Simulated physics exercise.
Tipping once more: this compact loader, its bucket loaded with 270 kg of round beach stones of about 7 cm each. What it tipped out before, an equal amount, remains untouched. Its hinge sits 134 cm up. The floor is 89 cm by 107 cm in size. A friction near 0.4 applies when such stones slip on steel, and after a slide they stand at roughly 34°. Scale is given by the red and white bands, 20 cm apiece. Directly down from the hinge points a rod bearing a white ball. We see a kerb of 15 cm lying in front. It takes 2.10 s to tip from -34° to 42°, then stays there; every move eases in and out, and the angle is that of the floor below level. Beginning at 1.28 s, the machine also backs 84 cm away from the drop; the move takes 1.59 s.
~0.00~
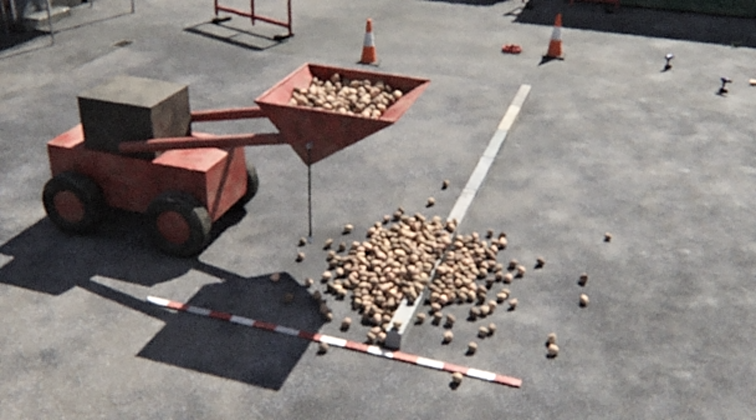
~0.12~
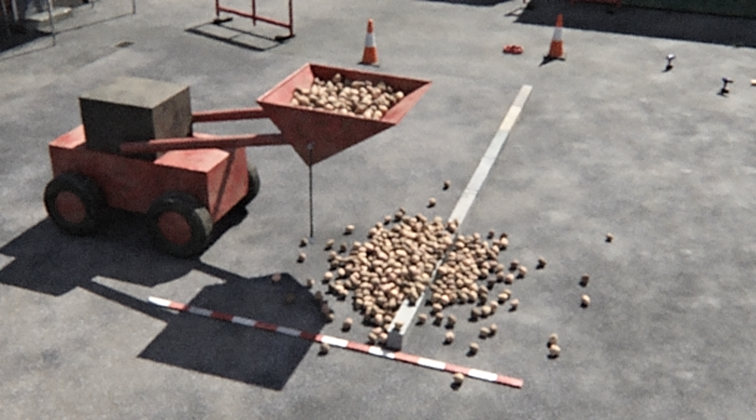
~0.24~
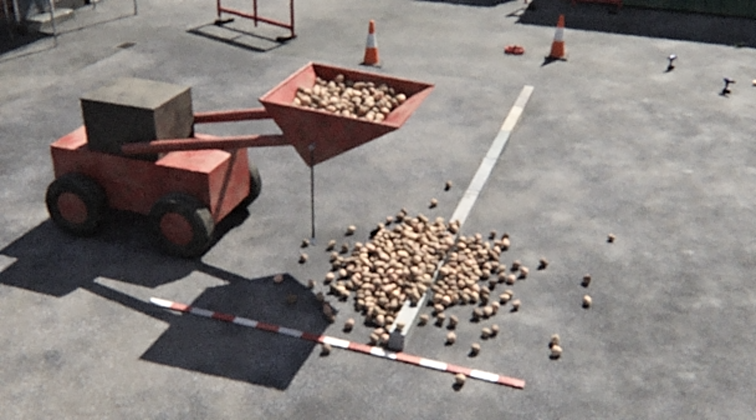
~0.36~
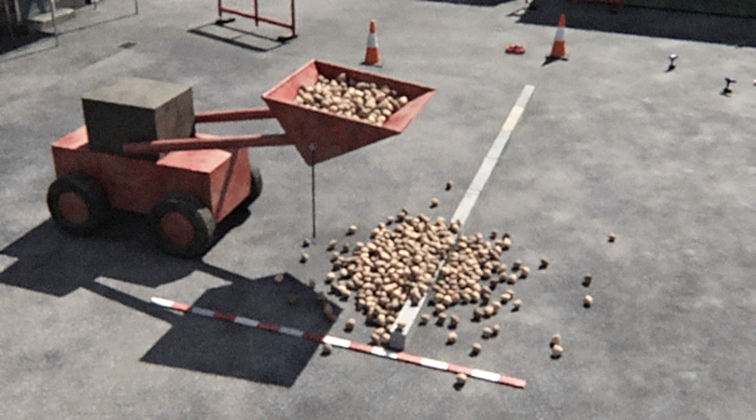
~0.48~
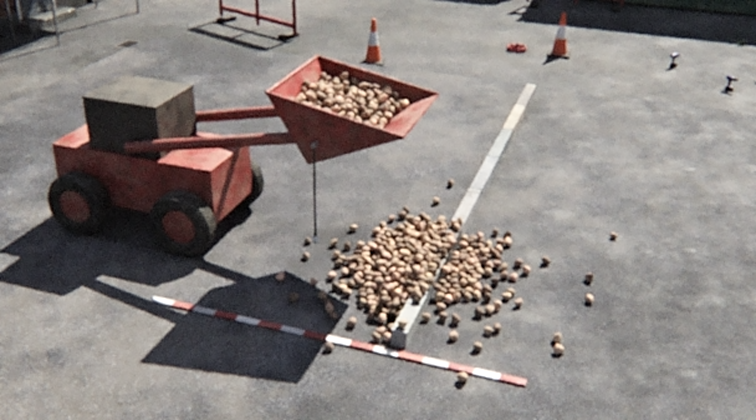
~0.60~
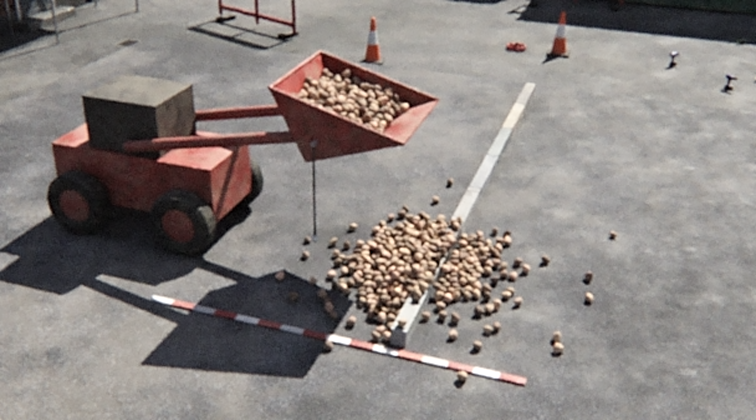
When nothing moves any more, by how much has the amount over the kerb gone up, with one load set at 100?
It has gone up by about 13 per cent of a load.
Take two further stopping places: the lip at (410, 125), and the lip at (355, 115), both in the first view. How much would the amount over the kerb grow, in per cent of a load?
Close to 25 per cent, followed by close to 0 per cent.
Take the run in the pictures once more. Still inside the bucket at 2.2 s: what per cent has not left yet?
Held: Around 0 % of the load.
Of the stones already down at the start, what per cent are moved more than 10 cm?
I'd say roughly 10 per cent of them.
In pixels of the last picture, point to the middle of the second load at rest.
Roughly at (392, 251) in the last picture.
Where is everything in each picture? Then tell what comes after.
Lip at (394, 122), floor tilted -34°, highest stones at (347, 91). The earlier load is highest near (422, 256), 23 cm above ground level, 79 % on this side of the kerb, 21 % over the kerb, in the first picture.
Lip at (396, 124), floor tilted -33°, highest stones at (343, 91); the stones move at 0.0 m/s on average, in the second picture.
The bucket is at -31°, its lip at (399, 128); the top of the load is at (338, 92); the stones move at 0.1 m/s on average, in the third picture.
The bucket is at -28°, its lip at (401, 133); the top of the load is at (327, 88); the stones move at 0.1 m/s on average, in the fourth picture.
The bucket is at -24°, its lip at (403, 138); the top of the load is at (322, 85); the stones move at 0.1 m/s on average, in the fifth picture.
Lip at (404, 144), floor tilted -19°, highest stones at (322, 82); the stones move at 0.2 m/s on average, in the sixth picture.
After 1.6 s the floor is at 30°; in per cent of one load, 86 in the bucket, 94 on this side of the kerb, 21 over the kerb; the foremost stones are at (563, 288).
After 2.2 s the floor is at 42°; in per cent of one load, 1 in the bucket, 169 on this side of the kerb, 30 over the kerb; the foremost stones are at (563, 288).
After 3.3 s the floor is at 42°; in per cent of one load, 0 in the bucket, 166 on this side of the kerb, 34 over the kerb; the foremost stones are at (570, 295).
After 5.9 s the floor is at 42°; in per cent of one load, 0 in the bucket, 166 on this side of the kerb, 34 over the kerb; the foremost stones are at (570, 295). Net gain over the kerb, 13.
